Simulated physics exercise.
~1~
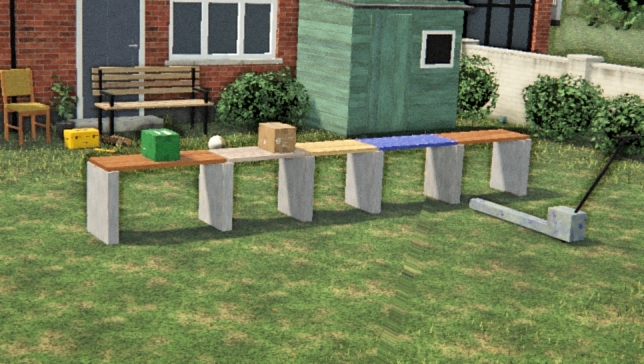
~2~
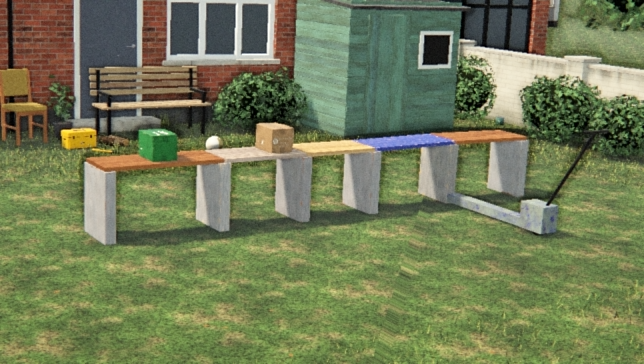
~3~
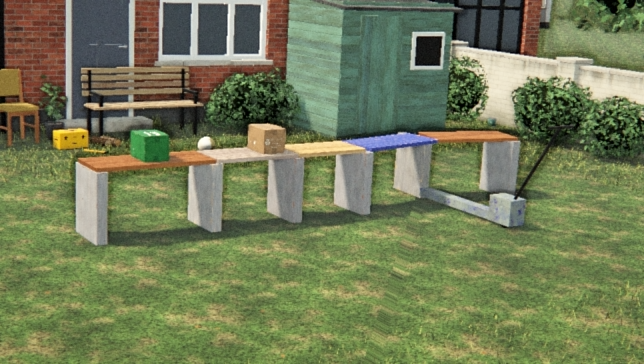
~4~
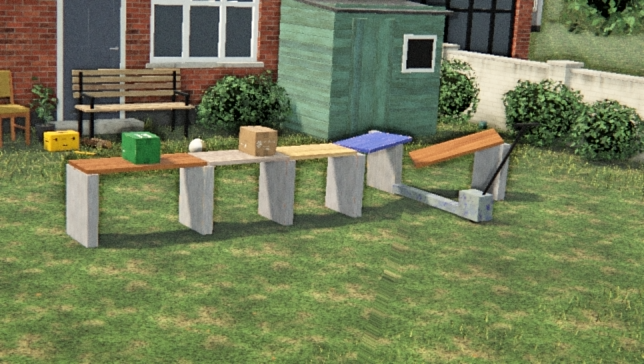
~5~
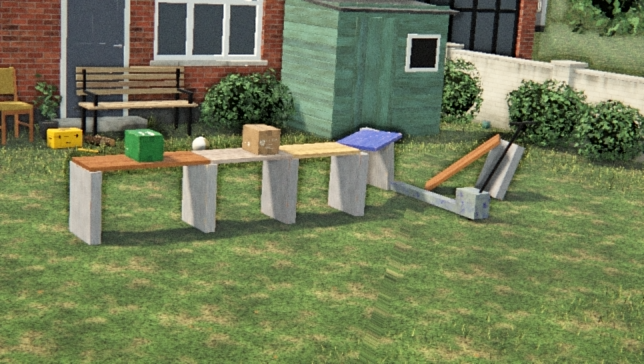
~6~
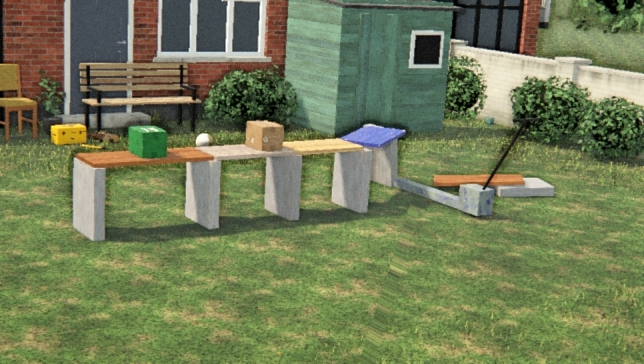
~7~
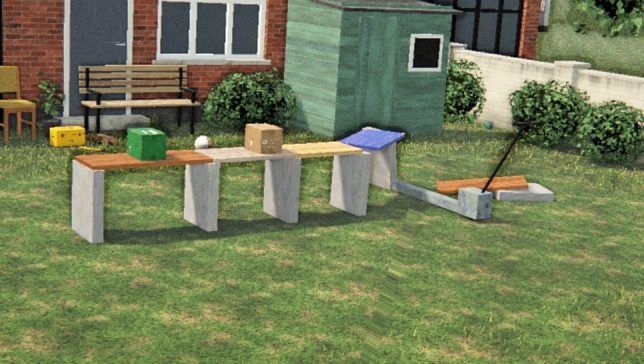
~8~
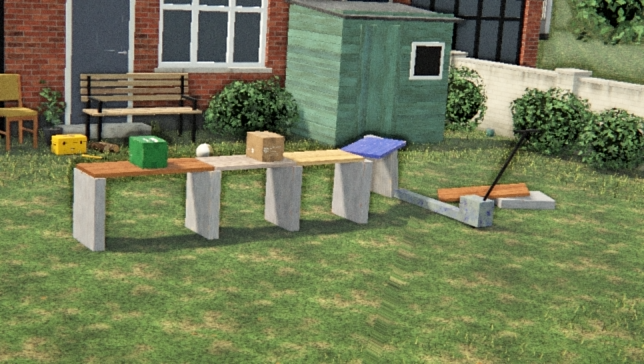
A narrow grey floor jack with a dark handle slides left across a lawn toward a long makeshift rack, seen from a slightly swaying viewpoint facing a brick house and green shed. Orange, pale, yellow and blue boards rest end to end on grey uprights, with a green carton and a brown box on top. The jack pushes an upright leftward, and the blue board shifts with it. The right-hand orange board loses its support, tilts and drops as the end upright leans outward. Both finish on the grass, the blue board stays up, tilted, and the green carton remains in place.
